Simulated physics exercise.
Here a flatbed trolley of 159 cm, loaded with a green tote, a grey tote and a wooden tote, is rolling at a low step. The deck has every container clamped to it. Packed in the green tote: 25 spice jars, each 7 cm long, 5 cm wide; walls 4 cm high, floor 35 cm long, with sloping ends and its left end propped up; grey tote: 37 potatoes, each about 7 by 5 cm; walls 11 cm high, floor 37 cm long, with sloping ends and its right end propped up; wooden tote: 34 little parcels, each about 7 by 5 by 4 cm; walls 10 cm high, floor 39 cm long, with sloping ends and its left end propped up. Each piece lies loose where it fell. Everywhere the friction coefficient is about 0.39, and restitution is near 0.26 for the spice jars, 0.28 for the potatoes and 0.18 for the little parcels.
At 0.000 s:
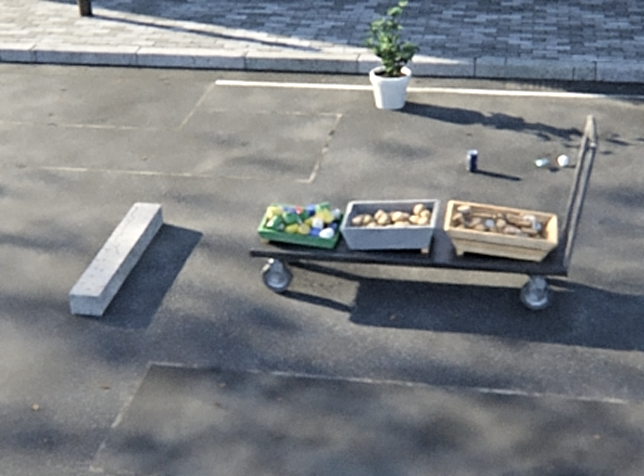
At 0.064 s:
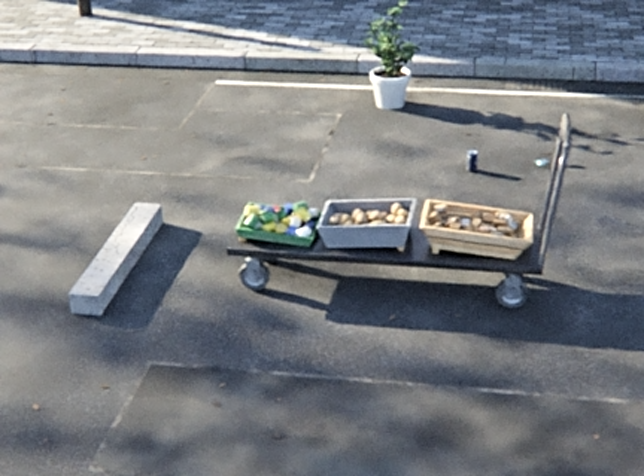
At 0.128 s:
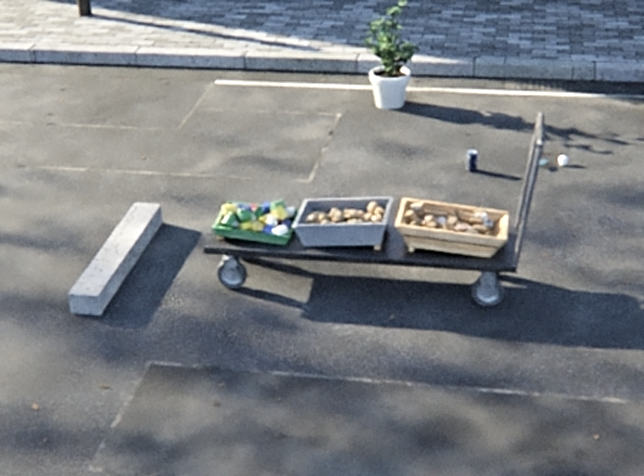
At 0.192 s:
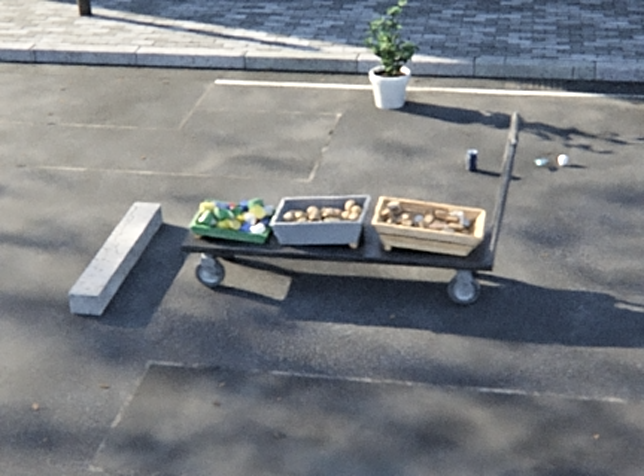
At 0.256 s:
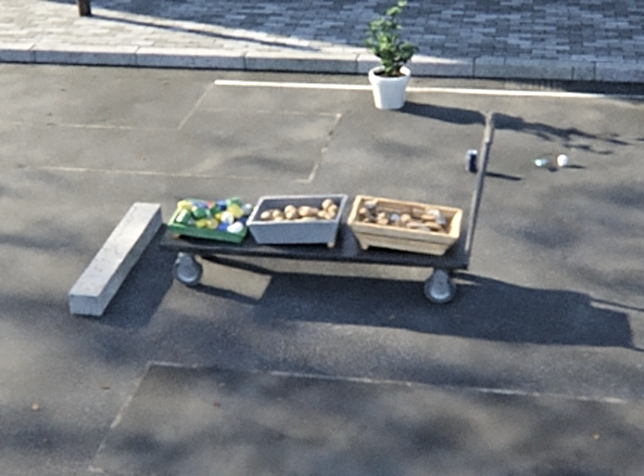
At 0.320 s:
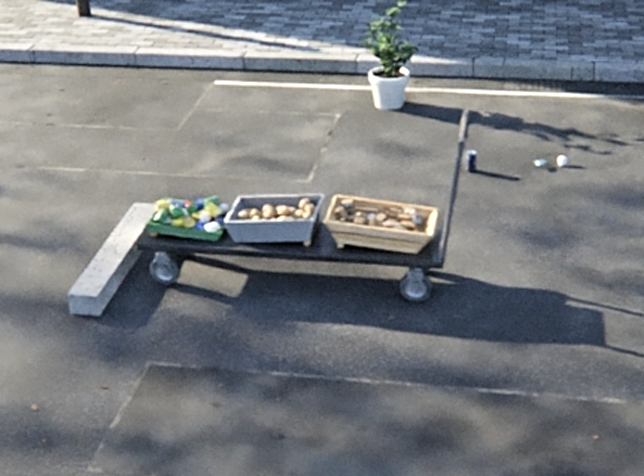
A flatbed trolley carrying a green tote, a grey tote and a wooden tote, all filled with small items, rolls steadily left across sunlit asphalt toward a low pale block. It passes below a potted plant, its load staying in place, and the gap narrows until its front is close beside the block.
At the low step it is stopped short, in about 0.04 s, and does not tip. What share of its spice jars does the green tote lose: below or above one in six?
Out of the green tote go more than a sixth of the spice jars.
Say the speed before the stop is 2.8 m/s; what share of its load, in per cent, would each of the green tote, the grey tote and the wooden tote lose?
Then the green tote sheds 50 per cent of its load, the grey tote 20 per cent, and the wooden tote 10 per cent.
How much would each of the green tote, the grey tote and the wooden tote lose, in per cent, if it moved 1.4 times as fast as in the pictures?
In that case the green tote sheds 50 per cent, the grey tote 20 per cent and the wooden tote 10 per cent.
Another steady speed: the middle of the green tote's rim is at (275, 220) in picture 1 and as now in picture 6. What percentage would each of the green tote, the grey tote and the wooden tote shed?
Green tote 10 %, grey tote 0 %, wooden tote 0 %.
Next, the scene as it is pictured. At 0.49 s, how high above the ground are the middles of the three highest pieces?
Mean height: Some 42 cm.
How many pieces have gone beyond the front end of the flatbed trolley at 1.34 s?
Some 8 pieces.
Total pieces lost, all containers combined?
It comes to some 10 pieces.
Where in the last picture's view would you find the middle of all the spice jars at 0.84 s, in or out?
Near (143, 214).
After 0.39 s, impact.
After 0.49 s, green tote 24 in, 1 out, grey tote 37 in, 0 out and wooden tote 34 in, 0 out.
After 0.61 s, green tote 19 in, 6 out, grey tote 35 in, 2 out and wooden tote 34 in, 0 out.
After 0.84 s, green tote 18 in, 7 out, grey tote 34 in, 3 out and wooden tote 34 in, 0 out.
Final count (at 1.34 s), green tote 18 in, 7 out, grey tote 34 in, 3 out and wooden tote 34 in, 0 out. Asked share, 7 of 25, 28 per cent.
